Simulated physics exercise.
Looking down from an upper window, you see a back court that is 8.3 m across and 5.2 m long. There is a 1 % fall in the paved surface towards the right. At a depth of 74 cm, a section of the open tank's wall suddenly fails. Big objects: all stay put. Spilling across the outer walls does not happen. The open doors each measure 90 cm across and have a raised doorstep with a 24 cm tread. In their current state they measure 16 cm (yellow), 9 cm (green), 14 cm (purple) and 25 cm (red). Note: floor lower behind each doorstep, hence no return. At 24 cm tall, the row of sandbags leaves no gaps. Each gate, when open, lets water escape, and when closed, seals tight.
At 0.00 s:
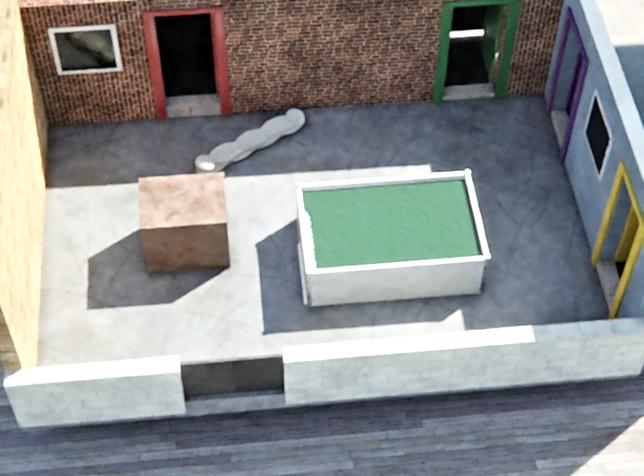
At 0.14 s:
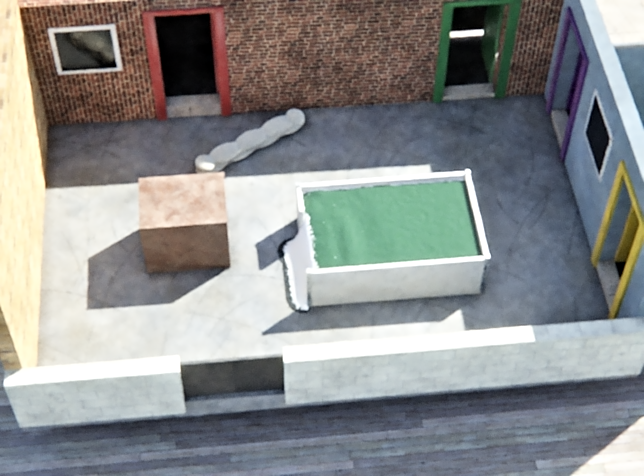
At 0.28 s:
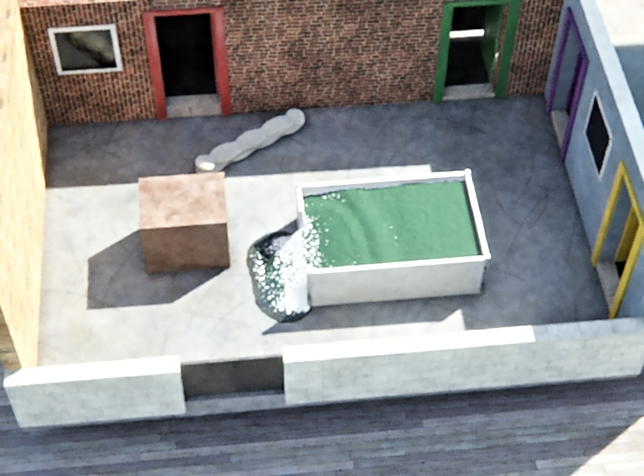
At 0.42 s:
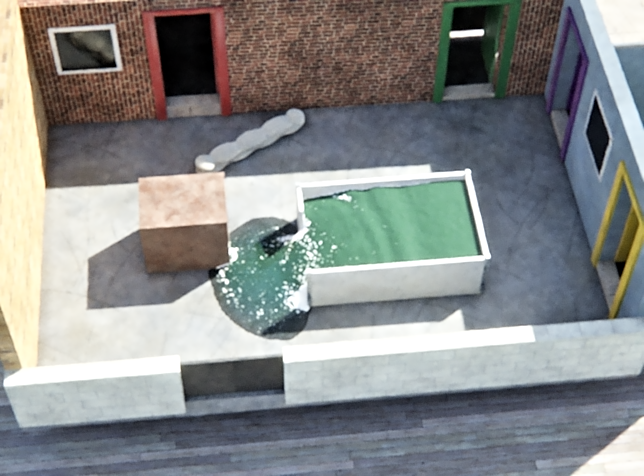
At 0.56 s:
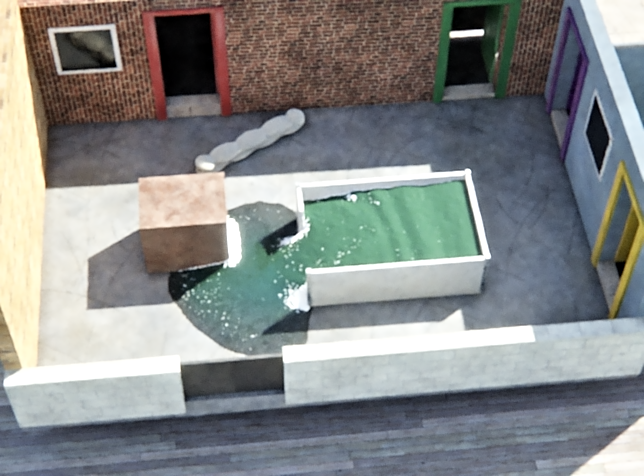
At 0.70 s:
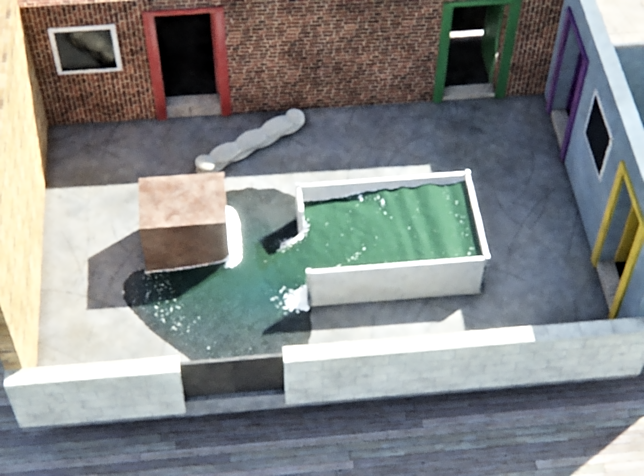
In a paved back court, green water breaks through the left wall of an open white tank, splashes out in white foam, then spreads leftward across the floor, meeting a brown block and flowing around its near side.
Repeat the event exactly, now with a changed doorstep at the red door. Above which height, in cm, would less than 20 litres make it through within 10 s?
Above roughly 14 cm.
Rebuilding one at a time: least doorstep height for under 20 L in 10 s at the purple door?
The purple door needs around 9.5 cm.
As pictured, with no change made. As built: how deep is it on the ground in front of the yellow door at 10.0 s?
13.0 cm.
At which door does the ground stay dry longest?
Last: Yellow.
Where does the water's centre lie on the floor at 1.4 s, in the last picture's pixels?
Around (326, 269).
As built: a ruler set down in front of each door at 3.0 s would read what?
Door by door, in centimetres - yellow 0, green 0, purple 0, red 0.
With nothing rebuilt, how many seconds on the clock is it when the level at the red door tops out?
Near 8.5 seconds.
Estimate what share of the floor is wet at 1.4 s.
Around 25 per cent of the floor.
After 1.4 s water covers 25 % of the floor, deepest (44 cm) near (235, 259); it has not reached the red door.
After 3.0 s water covers 45 % of the floor, deepest (38 cm) near (115, 381); it has not reached the red door.
After 10.0 s water covers 95 % of the floor, deepest (16 cm) near (622, 352); 15 cm at the red door, 0 litres in over its 25 cm doorstep.
At the red door as built, the water arrived by 4.6 s and peaked near 20 cm at 8.4 s.
With a doorstep of 13 cm, 28 litres would have come in within the 10 s; with 15 cm, 13 litres. So under 20 litres takes about 14 cm.
